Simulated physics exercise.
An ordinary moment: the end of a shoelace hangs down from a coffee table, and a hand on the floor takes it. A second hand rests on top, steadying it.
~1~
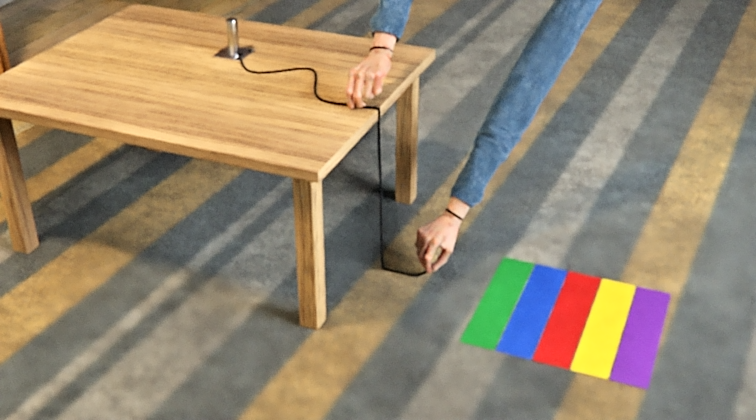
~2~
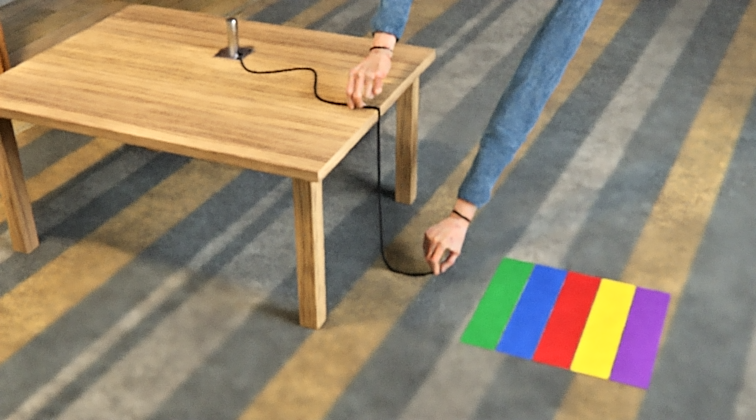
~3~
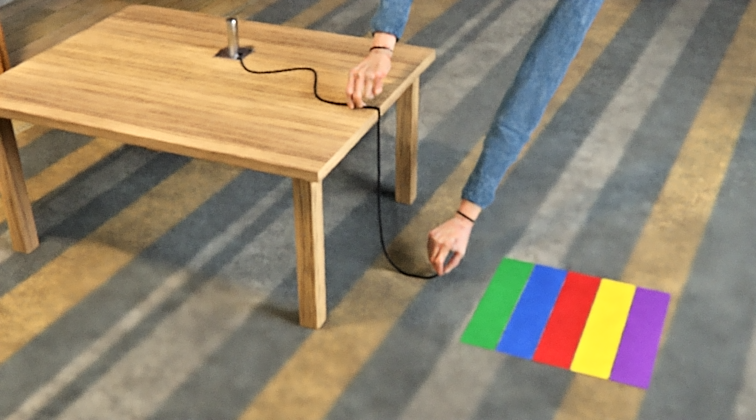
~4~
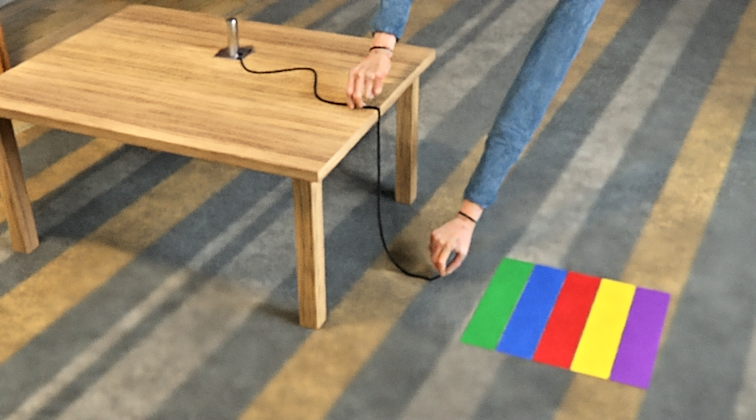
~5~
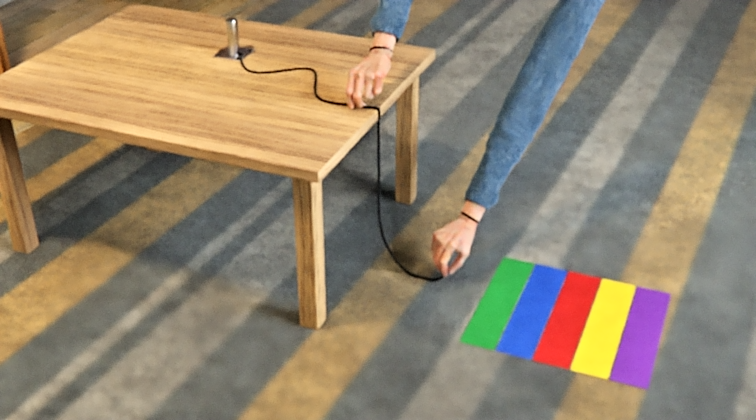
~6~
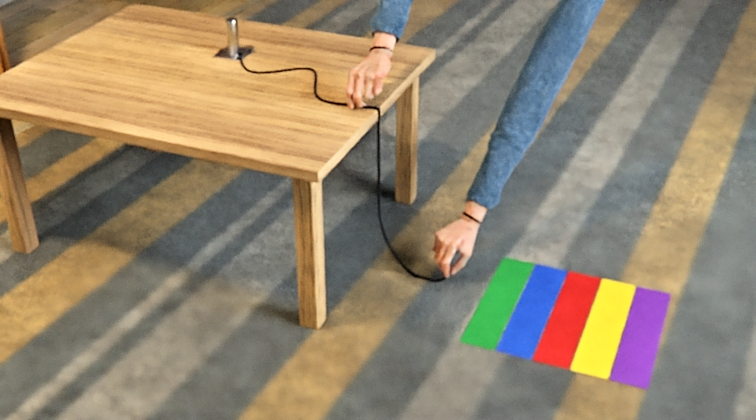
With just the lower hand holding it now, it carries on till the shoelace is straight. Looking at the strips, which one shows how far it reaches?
The yellow strip shows it.
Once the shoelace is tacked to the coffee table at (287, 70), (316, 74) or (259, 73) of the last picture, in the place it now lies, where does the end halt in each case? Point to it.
That would be (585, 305) for the first, (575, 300) for the second and (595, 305) for the third.
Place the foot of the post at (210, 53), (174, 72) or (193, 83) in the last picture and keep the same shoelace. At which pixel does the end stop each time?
Around (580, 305), (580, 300) and (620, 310).
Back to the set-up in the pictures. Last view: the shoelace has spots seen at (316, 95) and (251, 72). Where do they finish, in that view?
First: (379, 94). Second: (278, 65).
Soon after, end near (547, 295); over blue.
Then, end near (589, 305); over red.
At full stretch, end near (616, 311); over yellow. The end stops over the yellow strip.
